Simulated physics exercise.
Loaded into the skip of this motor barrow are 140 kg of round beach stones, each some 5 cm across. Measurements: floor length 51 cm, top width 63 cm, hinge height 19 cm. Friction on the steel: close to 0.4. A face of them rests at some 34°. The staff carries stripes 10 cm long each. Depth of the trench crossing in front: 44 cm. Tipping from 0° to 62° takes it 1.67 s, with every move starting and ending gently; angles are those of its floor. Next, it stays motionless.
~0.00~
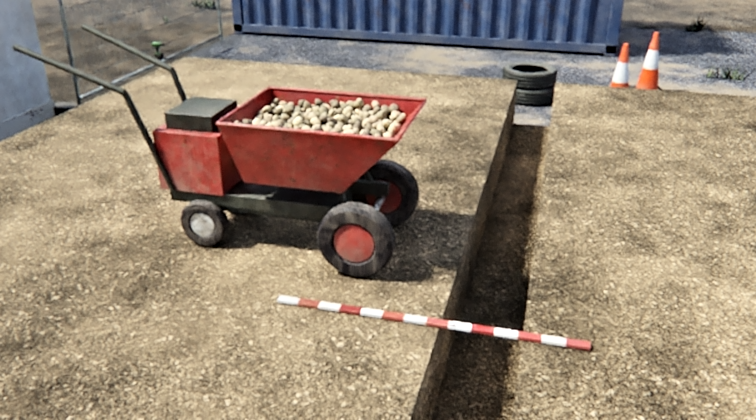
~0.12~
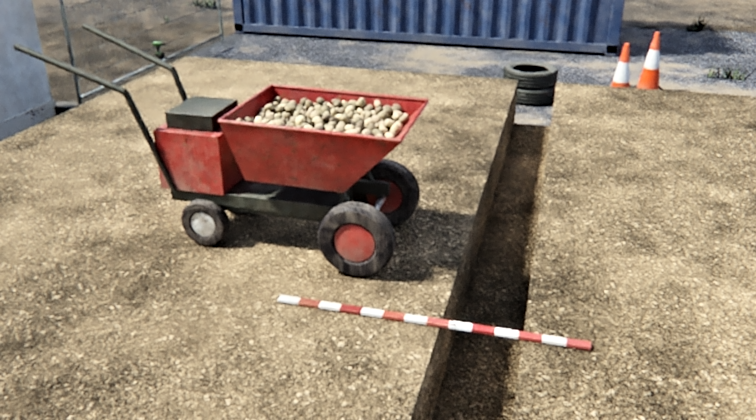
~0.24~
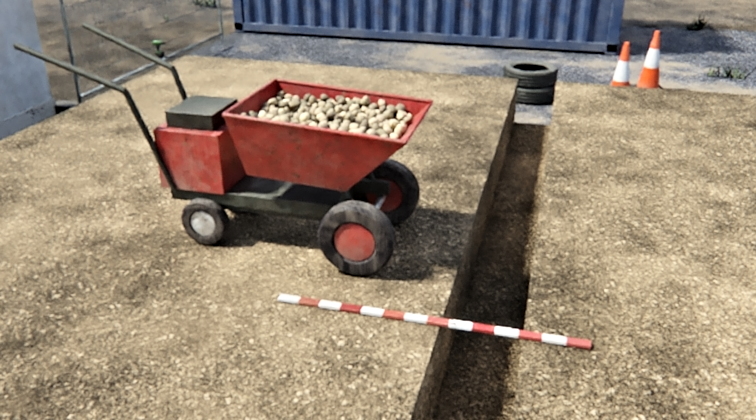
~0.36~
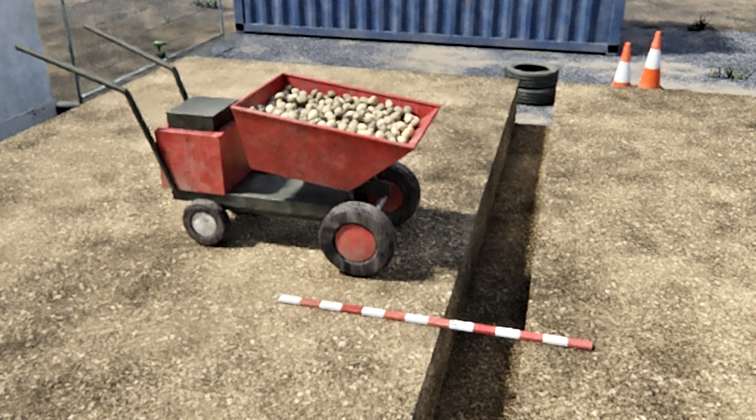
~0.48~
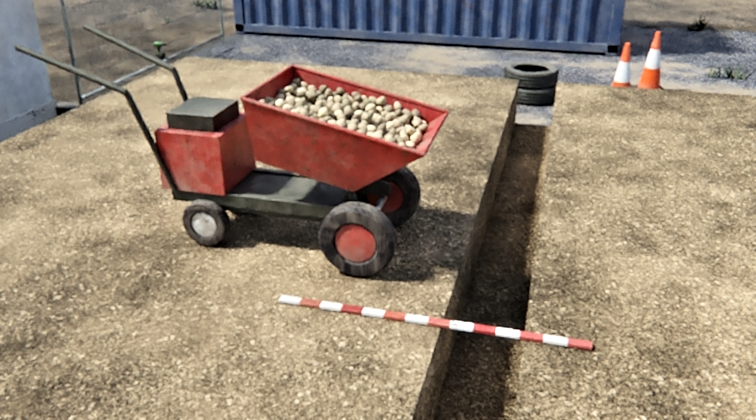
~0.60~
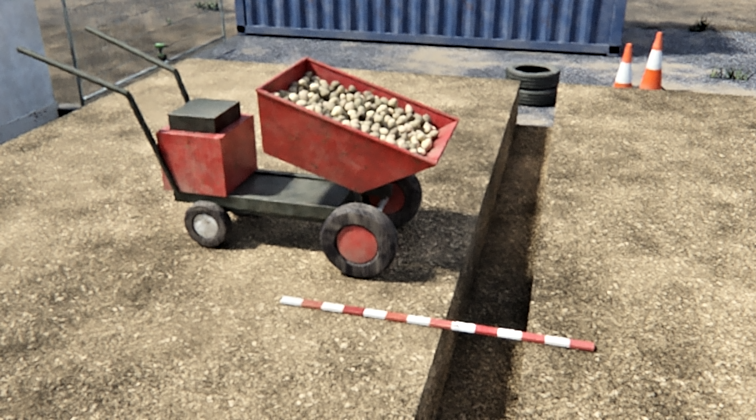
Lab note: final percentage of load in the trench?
Approx. 74 %.
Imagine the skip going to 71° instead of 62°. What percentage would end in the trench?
Some 70 in a hundred, I'd say.
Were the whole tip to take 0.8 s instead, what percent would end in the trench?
In that case some 55 per cent.
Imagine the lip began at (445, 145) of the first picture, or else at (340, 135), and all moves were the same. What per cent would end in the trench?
Some 30 and some 90 per cent, in that order.
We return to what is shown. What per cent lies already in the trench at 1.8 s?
Around 30 per cent of it.
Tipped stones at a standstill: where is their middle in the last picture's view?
The middle should be near (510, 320).
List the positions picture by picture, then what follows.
The first frame shows lip at (398, 141), floor tilted 0°, highest stones at (353, 110).
In the second frame, the skip is at 1°, its lip at (401, 141); the top of the load is at (322, 109); the stones move at 0.1 m/s on average.
The third frame shows lip at (406, 143), floor tilted 3°, highest stones at (297, 105); the stones move at 0.2 m/s on average.
In the fourth frame, the skip is at 7°, its lip at (415, 148); the top of the load is at (293, 98); the stones move at 0.3 m/s on average.
In the fifth frame, the skip is at 12°, its lip at (424, 155); the top of the load is at (299, 91); the stones move at 0.4 m/s on average.
The sixth frame shows lip at (436, 164), floor tilted 18°, highest stones at (307, 84); the stones move at 0.5 m/s on average.
After 1.2 s the floor is at 52°; 100 % in the skip; the foremost stones are at (485, 200).
After 1.8 s the floor is at 62°; 55 % in the skip, 32 % in the trench, 13 % past the trench; the foremost stones are at (603, 270).
After 2.1 s the floor is at 62°; 29 % in the skip, 46 % in the trench, 25 % past the trench; the foremost stones are at (701, 287).
After 4.1 s the floor is at 62°; 0 % in the skip, 74 % in the trench, 26 % past the trench; the foremost stones are past the picture's edge.
